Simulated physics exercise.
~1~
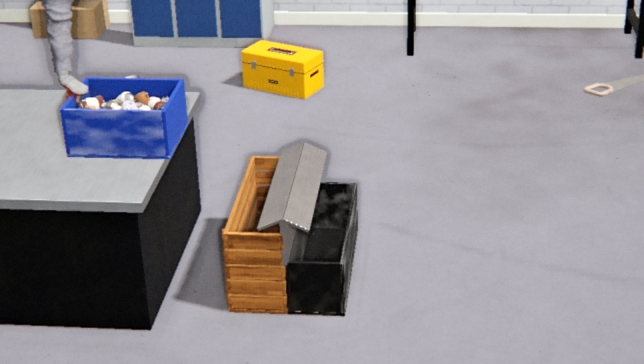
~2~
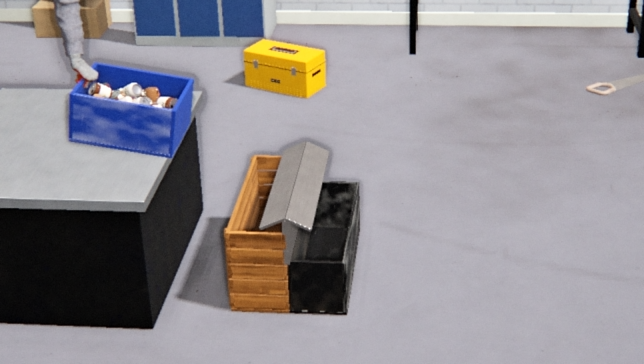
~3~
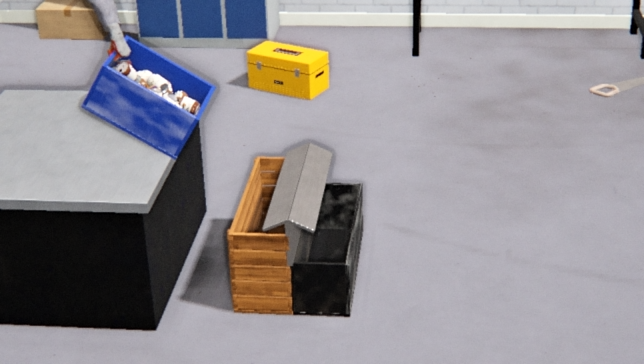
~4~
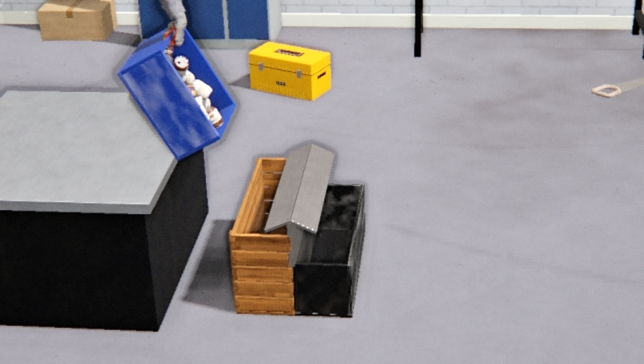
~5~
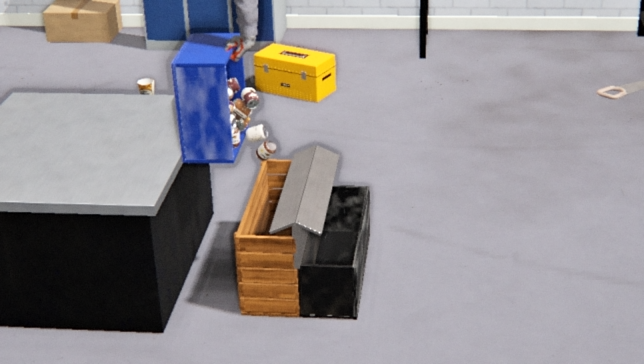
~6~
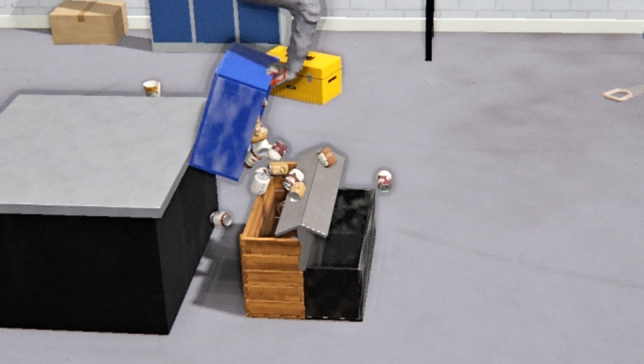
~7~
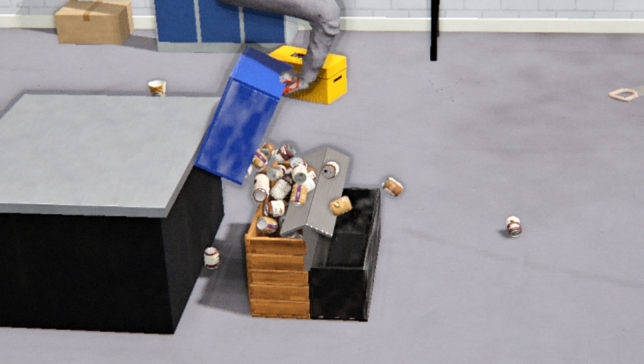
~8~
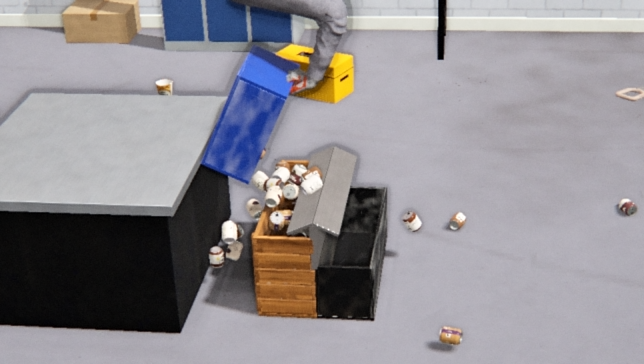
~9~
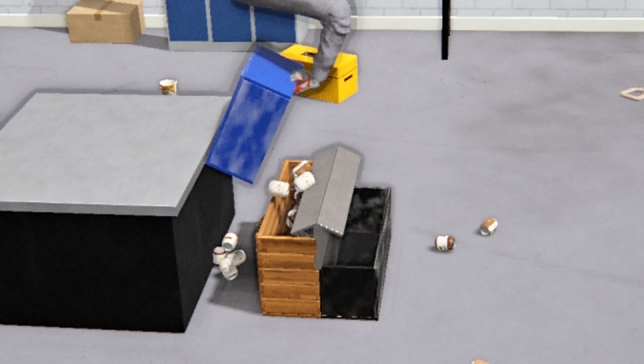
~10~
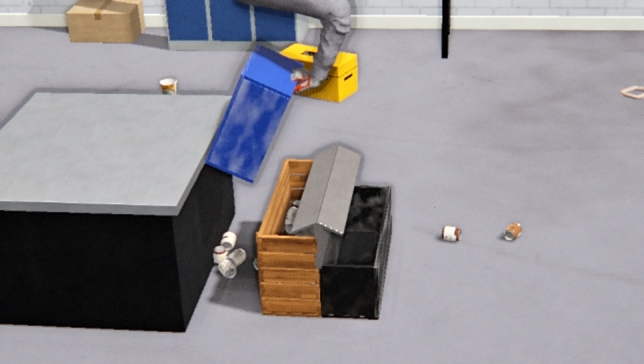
At first, a gray arm holds a blue box of small cans on a bench, with a wooden trough and a black tub joined under a gray ridge on the floor beyond. The arm swings the box up and over to the right, tipping it steadily past the bench's edge. Cans spill out, pouring mostly into the wooden trough, while some bounce off the ridge and roll away to the right. Others drop between the bench and the trough. Finally the box hangs steeply tilted and still, with most cans in the wooden trough and a few scattered on the floor.
